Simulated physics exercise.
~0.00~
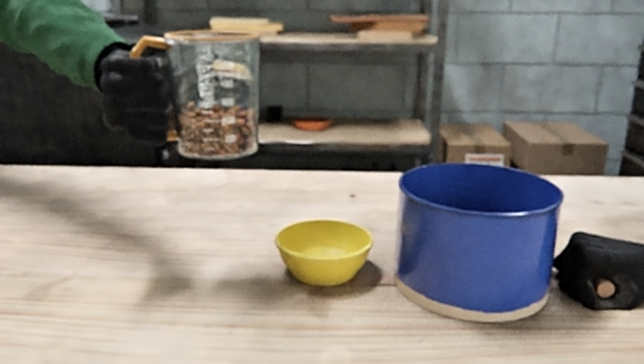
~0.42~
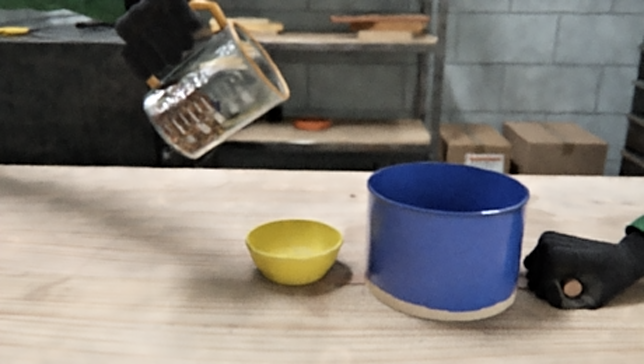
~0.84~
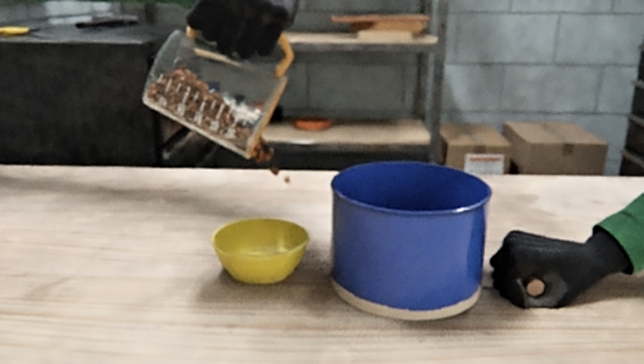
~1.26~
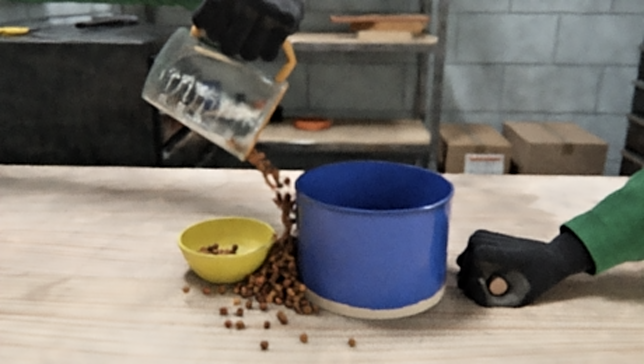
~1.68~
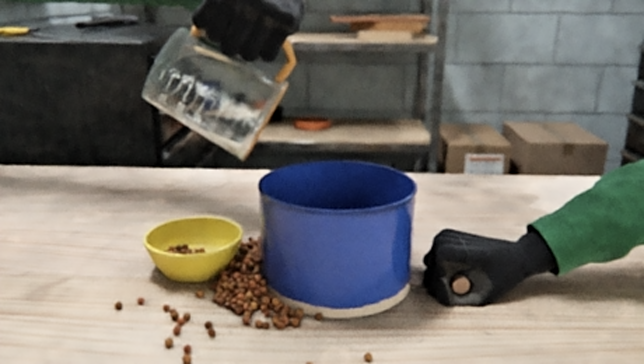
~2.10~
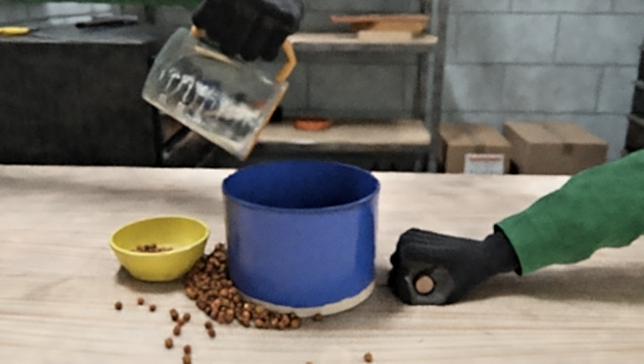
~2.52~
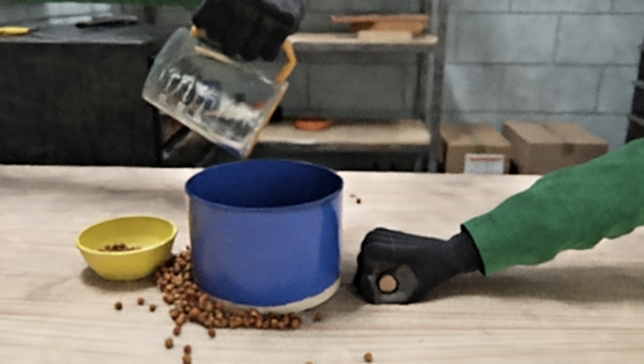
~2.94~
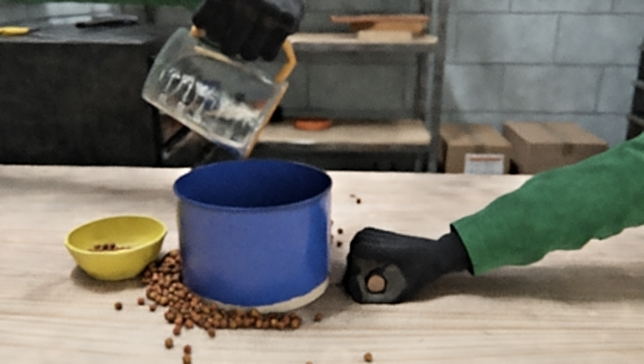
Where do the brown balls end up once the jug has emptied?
Most of them end up outside on the table, heaped around the base of the blue pot and scattered nearby. Only a small share lies in the yellow bowl, and none end up in the blue pot.
